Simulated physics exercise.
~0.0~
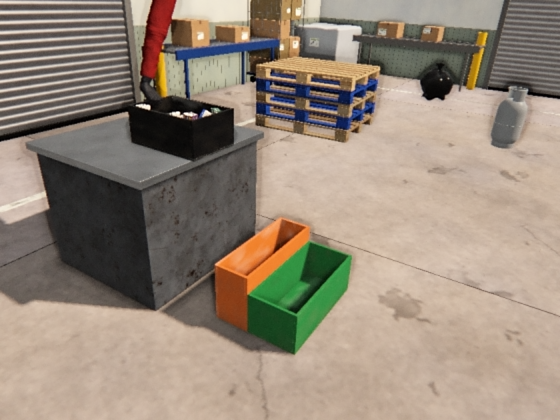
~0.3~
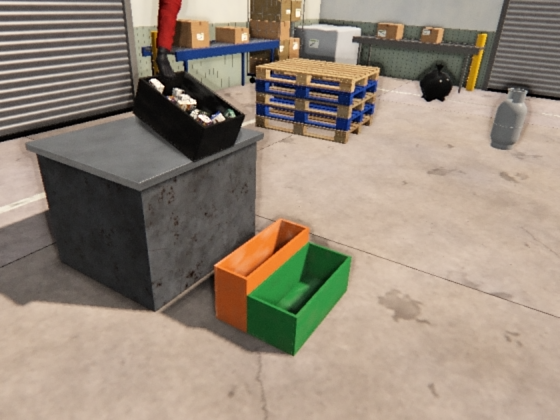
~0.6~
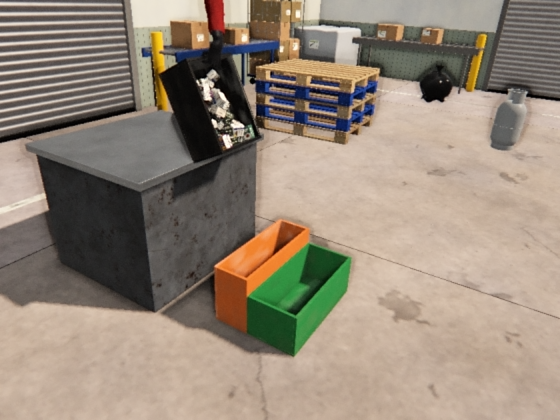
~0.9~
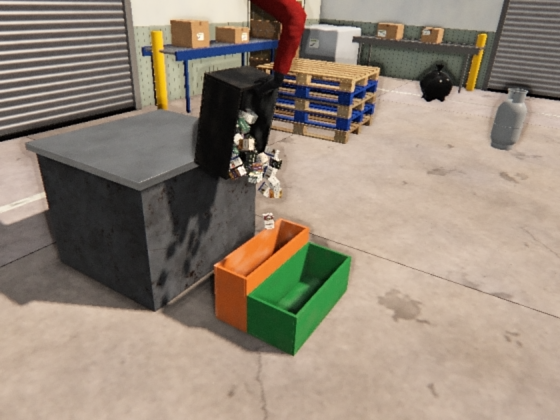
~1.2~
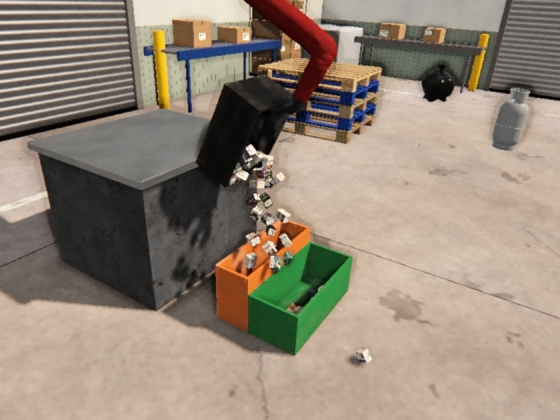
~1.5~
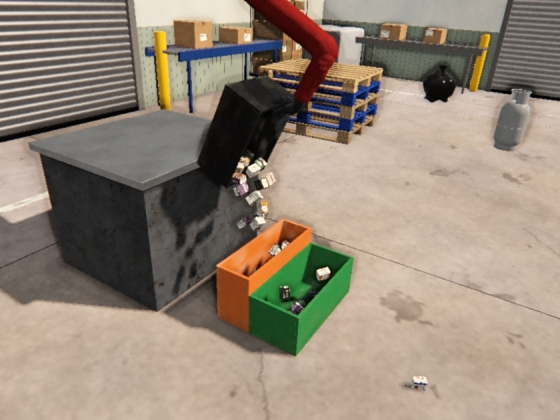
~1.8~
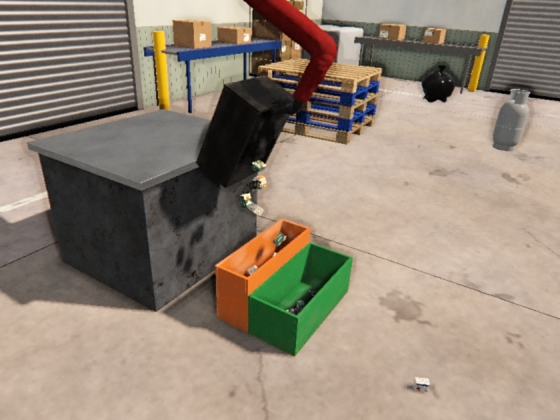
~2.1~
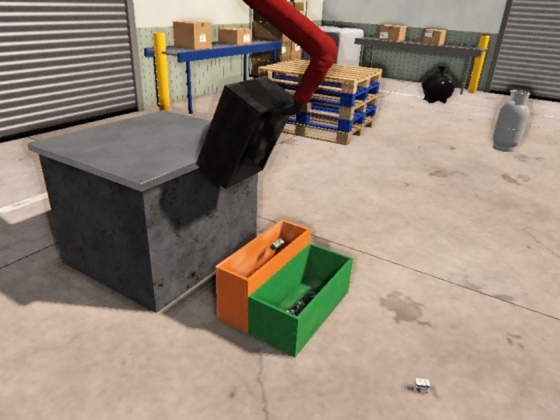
In a warehouse with roller shutters and stacked pallets, seen from above at an angle, a red robotic arm holds a black crate of small cartons over a dark grey bench. An orange box and a green tote stand side by side on the floor to the right. The arm lifts the crate and tips it steeply over the bench's edge. Cartons tumble out in a stream, falling into both containers, while one lands on the floor beyond the green tote. The last few drop, and the crate hangs still, with cartons in both containers and one lying on the concrete.
